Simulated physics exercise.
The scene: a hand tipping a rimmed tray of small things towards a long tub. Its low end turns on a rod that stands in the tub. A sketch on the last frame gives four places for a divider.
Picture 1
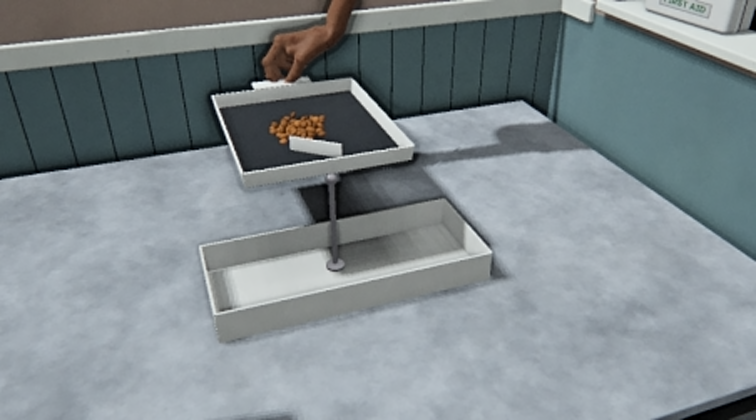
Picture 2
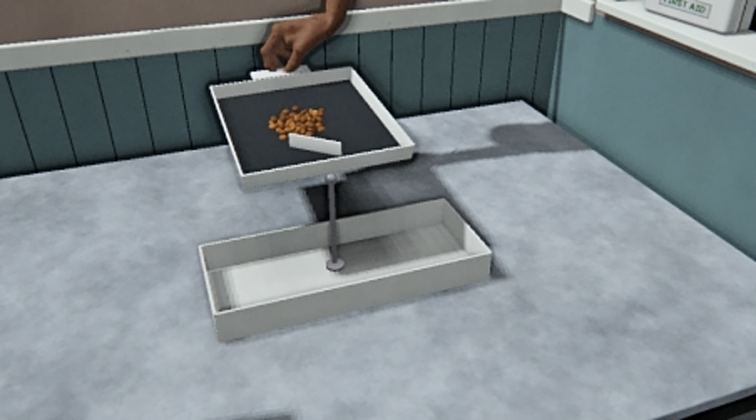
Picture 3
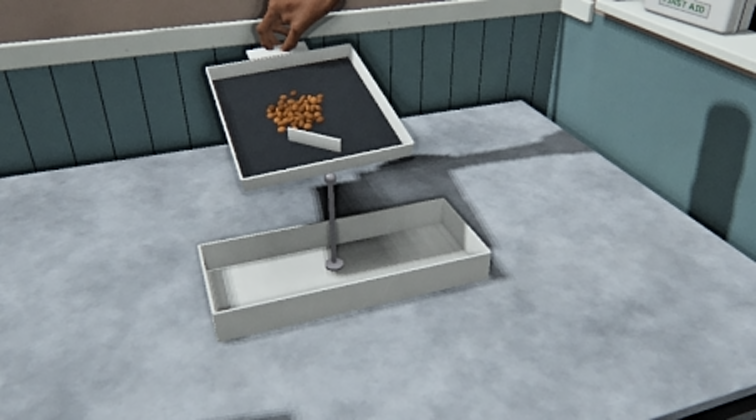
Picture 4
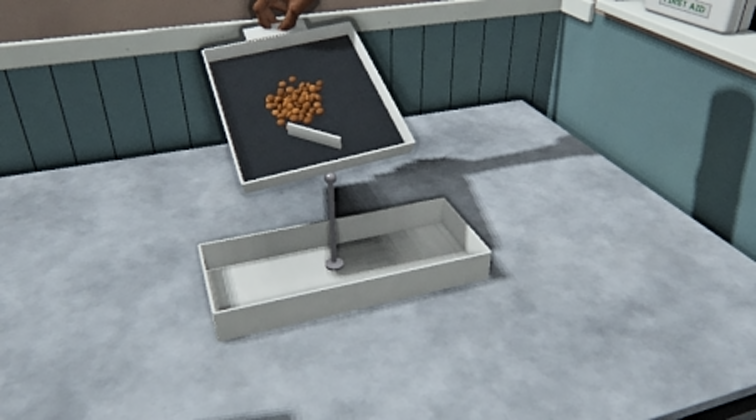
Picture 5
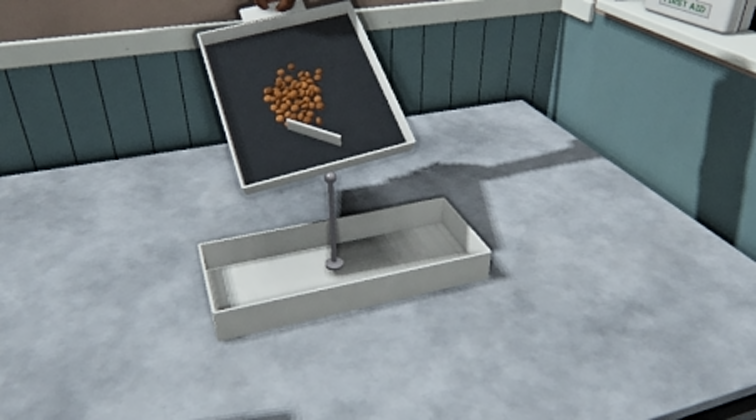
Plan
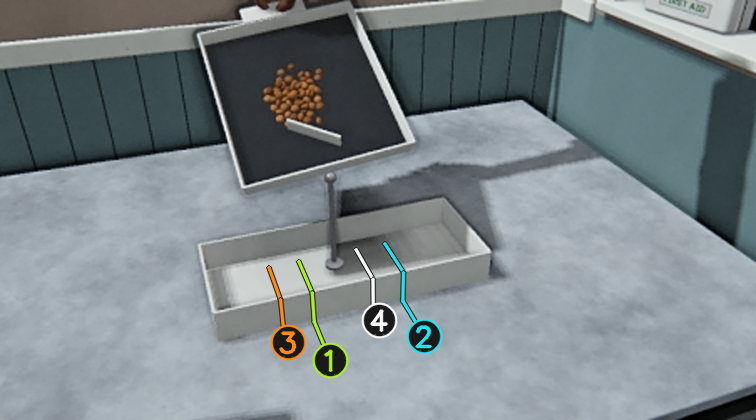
A hand lifts the far end of a dark tray of brown bits, tilting it steeply.
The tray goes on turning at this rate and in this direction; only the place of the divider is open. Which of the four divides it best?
Line 1 does it best.
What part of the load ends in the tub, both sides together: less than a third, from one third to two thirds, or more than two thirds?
More than two thirds.
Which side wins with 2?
Left.
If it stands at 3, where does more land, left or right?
More lands on the right.
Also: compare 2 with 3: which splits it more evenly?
Here it is line 3.
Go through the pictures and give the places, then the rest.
In the first frame, corners of the pouring end (244, 172) and (411, 145), level; middle of the load (300, 130), bits of cat kibble.
In the second frame, corners of the pouring end (244, 174) and (411, 144), barely tipped; fin from (289, 134) to (341, 143).
In the third frame, corners of the pouring end (243, 178) and (411, 142), a little tipped; front corners of the tub (214, 314) and (490, 252).
In the fourth frame, corners of the pouring end (244, 182) and (412, 141), clearly tipped; far corners (205, 51) and (348, 23).
In the fifth frame, corners of the pouring end (244, 185) and (412, 140), clearly tipped; the left corner sinks clearly lower.
On the marked copy, line 1 crosses the front rim at (311, 291); line 2 crosses the front rim at (402, 271); line 3 crosses the front rim at (280, 298); line 4 crosses the front rim at (372, 278).
With 1, of what is caught, roughly half on the left of the divider, roughly half on the right.
With 2, of what is caught, every piece on the left of the divider, not one piece on the right.
With 3, of what is caught, roughly a quarter on the left of the divider, the larger part on the right.
With 4, of what is caught, the larger part on the left of the divider, about a tenth on the right.
